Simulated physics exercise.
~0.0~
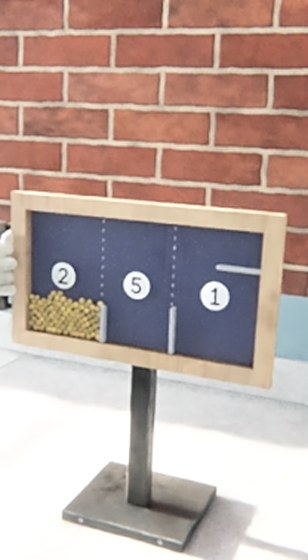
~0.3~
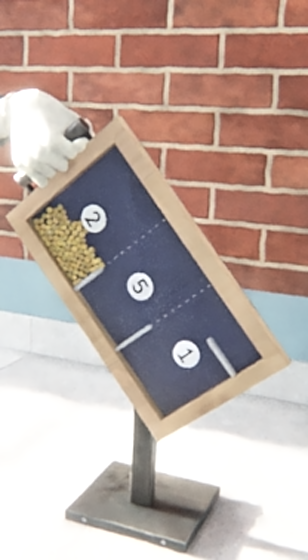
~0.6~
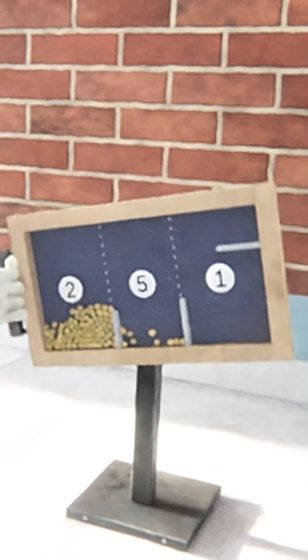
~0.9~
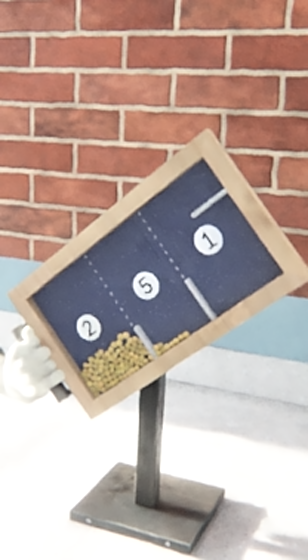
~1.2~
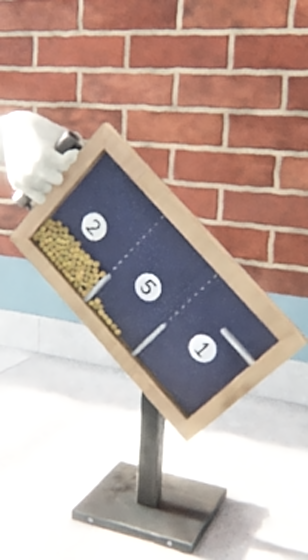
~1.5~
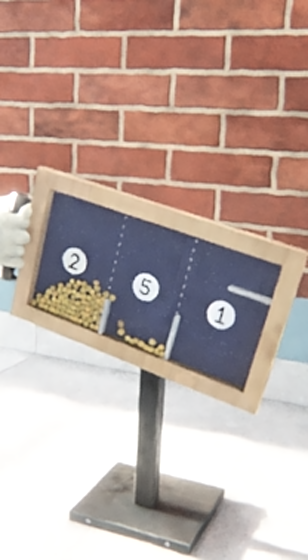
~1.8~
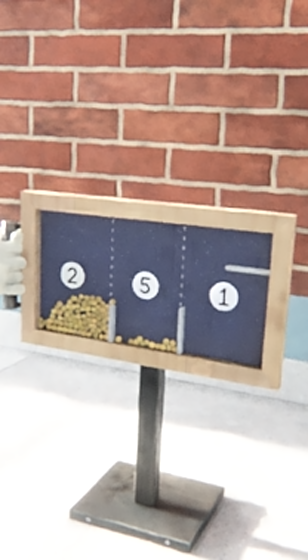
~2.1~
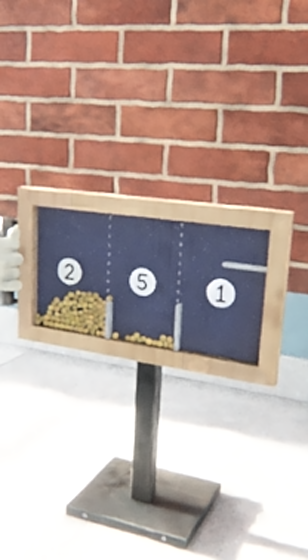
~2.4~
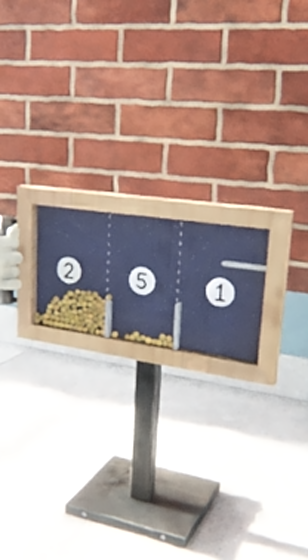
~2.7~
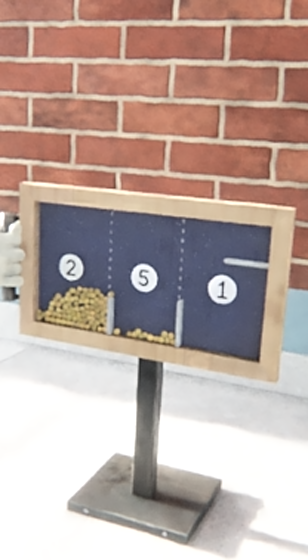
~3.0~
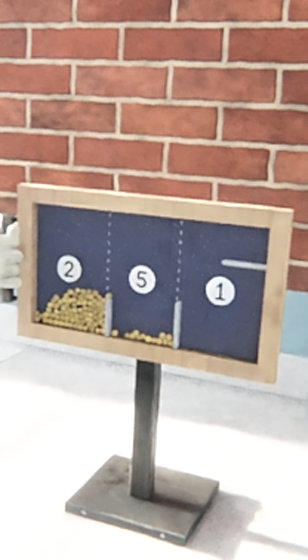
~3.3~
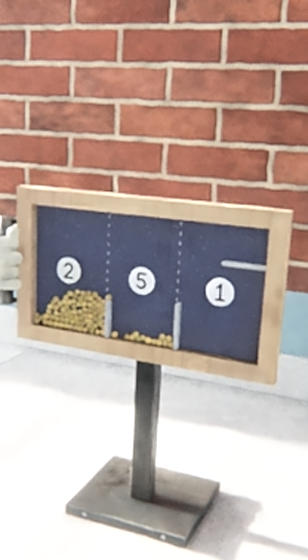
In front of a red brick wall, a wood-framed display case with a dark blue back stands level on a grey metal post, its small golden beads heaped in the left strip. A white-gloved hand at the left edge tips the case steeply clockwise, raising the beads' end. It then swings the case back past level until the left end hangs low, and some beads spill past the first short divider. The case tilts steeply clockwise again, then returns to level. It stays still, with most beads piled at left, a few in the middle strip and none at right.
